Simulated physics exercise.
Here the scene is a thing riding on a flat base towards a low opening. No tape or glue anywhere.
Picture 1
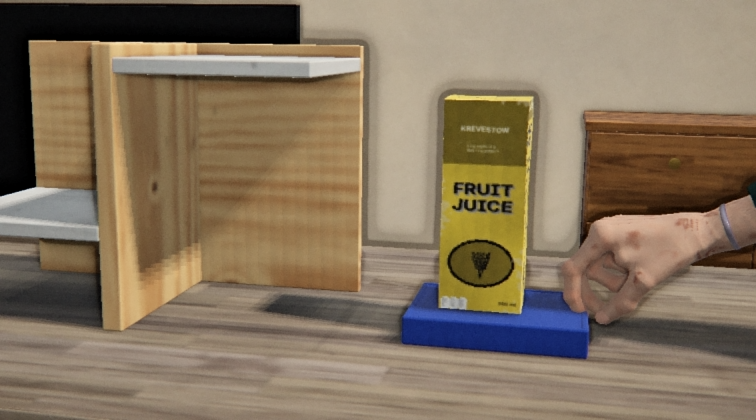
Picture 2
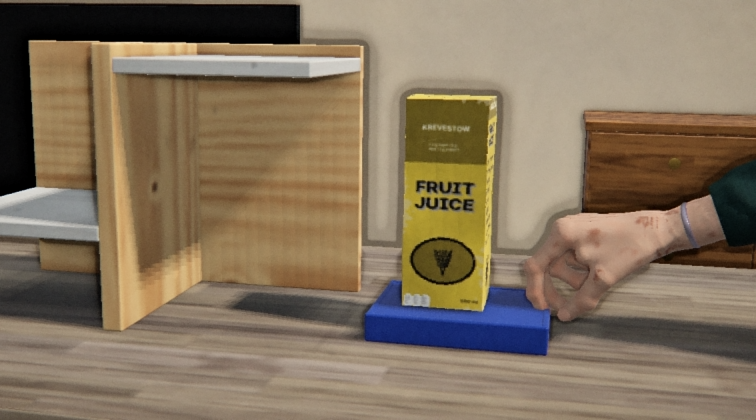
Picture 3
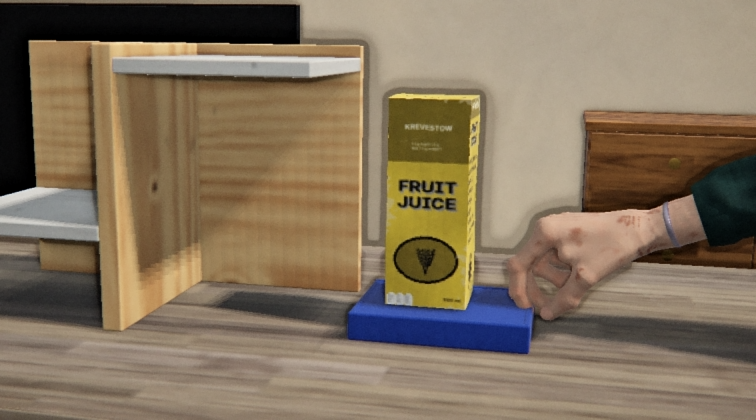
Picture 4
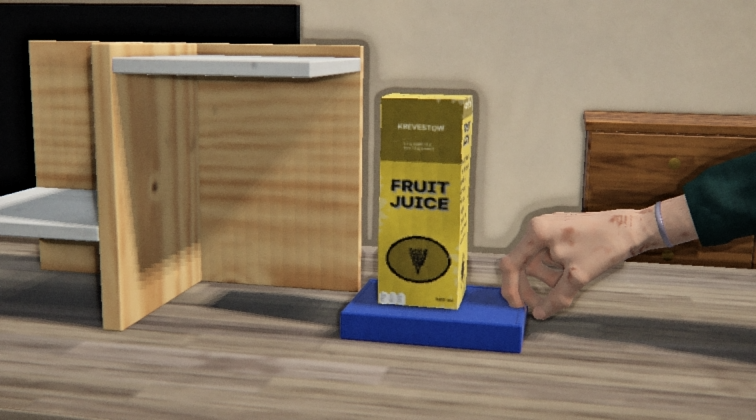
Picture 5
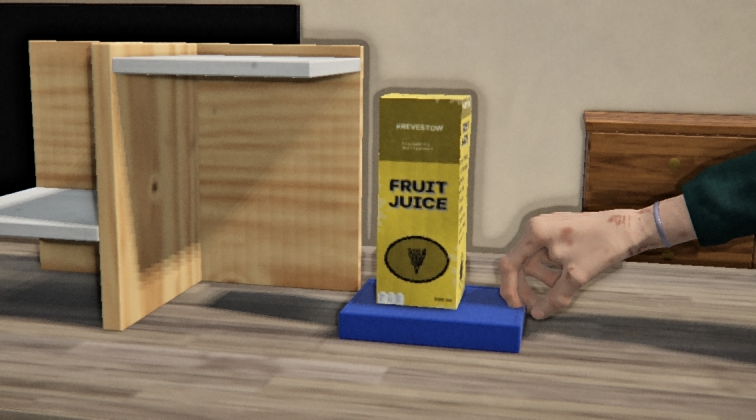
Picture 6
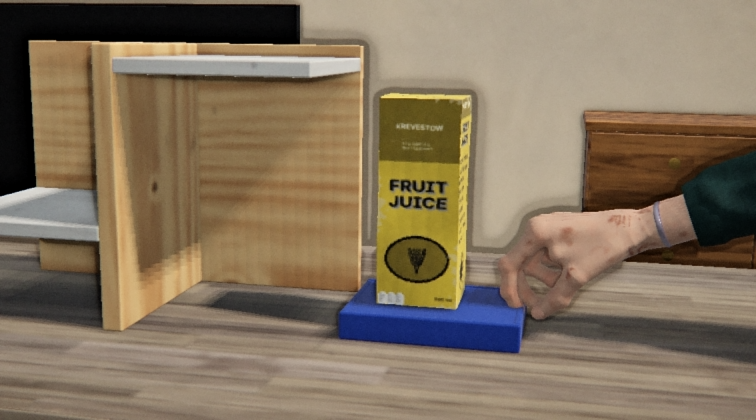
A tall yellow fruit juice carton stands upright on a flat blue tray in the centre of a wood-grain surface, seen from the side at a fixed, near-level view. To the left is a pale wooden unit with white shelves before a dark panel, and to the right a brown wooden piece against a beige wall. A hand with a blue wristband and dark green sleeve slides the tray and carton left, slowing until they barely move.
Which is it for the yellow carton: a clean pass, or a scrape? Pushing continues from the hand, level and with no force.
It sits low enough.
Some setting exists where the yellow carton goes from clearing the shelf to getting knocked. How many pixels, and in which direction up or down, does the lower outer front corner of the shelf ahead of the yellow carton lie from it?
Shift: 24 px, direction down.
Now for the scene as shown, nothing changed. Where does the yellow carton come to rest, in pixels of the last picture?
It ends up close to (243, 190).
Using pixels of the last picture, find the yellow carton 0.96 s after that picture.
I'd look close to pixel (349, 196).
Then, 0.96 s after the last picture, yellow carton riding along near (349, 196).
At rest, the yellow carton clears the shelf, near (244, 191).
